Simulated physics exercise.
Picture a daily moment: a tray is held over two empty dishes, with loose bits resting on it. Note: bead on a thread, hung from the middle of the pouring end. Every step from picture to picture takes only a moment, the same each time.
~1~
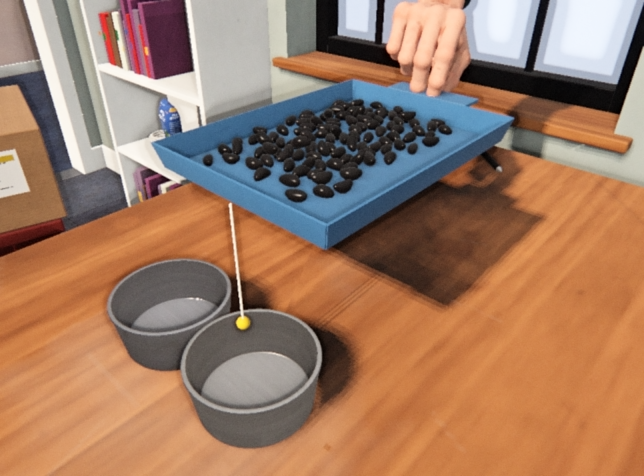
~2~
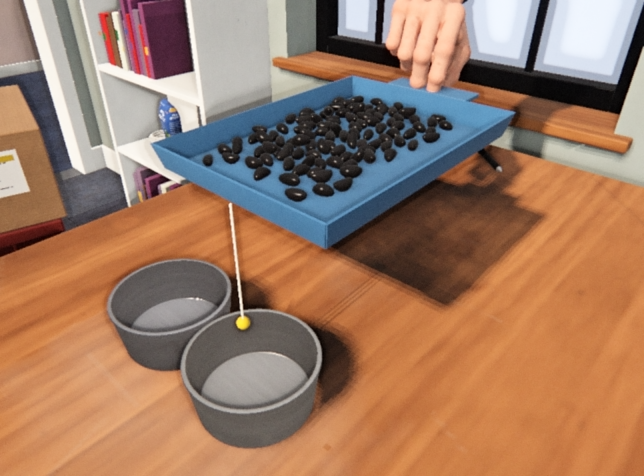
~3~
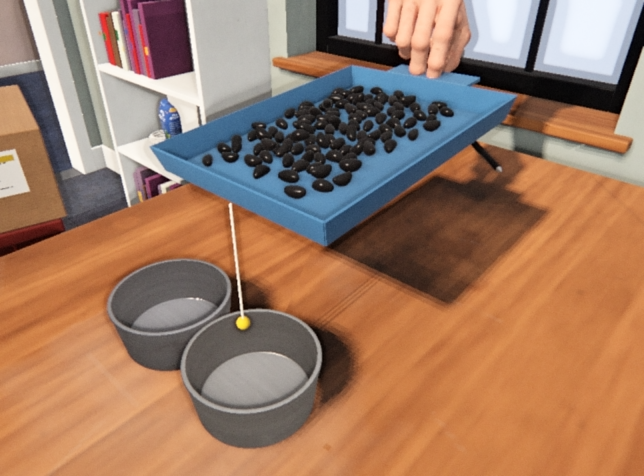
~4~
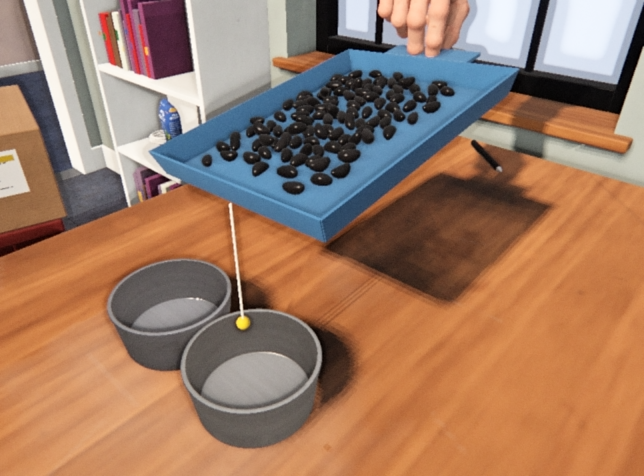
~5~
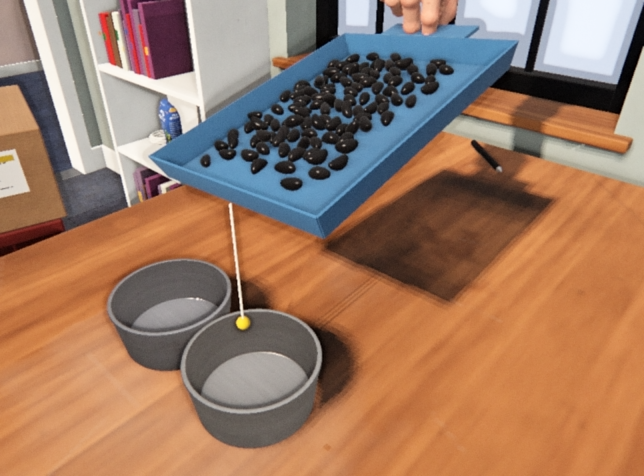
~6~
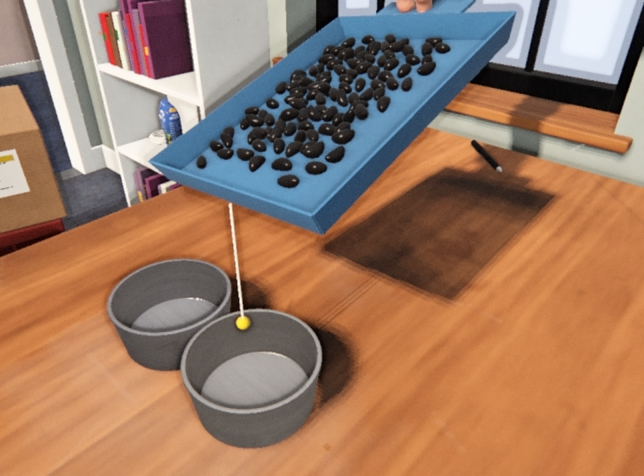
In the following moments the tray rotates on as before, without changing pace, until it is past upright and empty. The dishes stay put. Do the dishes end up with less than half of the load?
Most of the load is not lost.
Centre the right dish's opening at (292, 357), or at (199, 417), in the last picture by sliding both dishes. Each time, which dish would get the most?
Left side first, Left side second.
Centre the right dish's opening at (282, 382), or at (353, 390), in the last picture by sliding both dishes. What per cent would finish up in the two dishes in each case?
80 %, then 0 %.
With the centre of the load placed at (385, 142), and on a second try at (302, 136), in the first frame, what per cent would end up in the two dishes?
Estimate: 80 % first, 80 % second.
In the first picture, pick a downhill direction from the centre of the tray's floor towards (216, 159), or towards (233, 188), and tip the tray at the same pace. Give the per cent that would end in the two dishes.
Roughly 90 per cent, and 40 per cent.
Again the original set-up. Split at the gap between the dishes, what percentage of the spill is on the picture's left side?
About 100 per cent.
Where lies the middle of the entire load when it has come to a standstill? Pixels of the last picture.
Roughly pixel (166, 336).
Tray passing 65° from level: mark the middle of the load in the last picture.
The middle of the load sits near (206, 138).
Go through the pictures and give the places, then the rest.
The first frame shows corners of the pouring end at (161, 142) and (326, 218), level; middle of the load at (337, 132), black beans; left dish at (122, 339); right dish at (200, 413); bead on its thread at (243, 323).
The second frame shows corners of the pouring end at (161, 143) and (325, 218), level; middle of the load at (336, 129).
The third frame shows corners of the pouring end at (159, 145) and (323, 215), tipped barely, lowest at the left corner; middle of the load at (336, 122).
The fourth frame shows corners of the pouring end at (158, 149) and (320, 212), tipped a little, lowest at the left corner; middle of the load at (334, 111).
The fifth frame shows corners of the pouring end at (157, 154) and (316, 209), tipped clearly, lowest at the left corner; middle of the load at (331, 100).
The sixth frame shows corners of the pouring end at (157, 158) and (311, 207), tipped clearly, lowest at the left corner; middle of the load at (326, 89); left dish at (122, 339); right dish at (200, 413).
Soon, tray tipped steeply; nearly all on the tray; a stray few in the left dish; a stray few in the air.
A while on, tray tipped past a quarter turn; about a quarter on the tray; a stray few in the right dish; about half in the left dish; a small part outside both; about a quarter in the air.
Towards the end, tray tipped past a quarter turn; a stray few in the right dish; most in the left dish; about a quarter outside both.
Finally, tray tipped past a quarter turn; a stray few in the right dish; most in the left dish; about a quarter outside both.
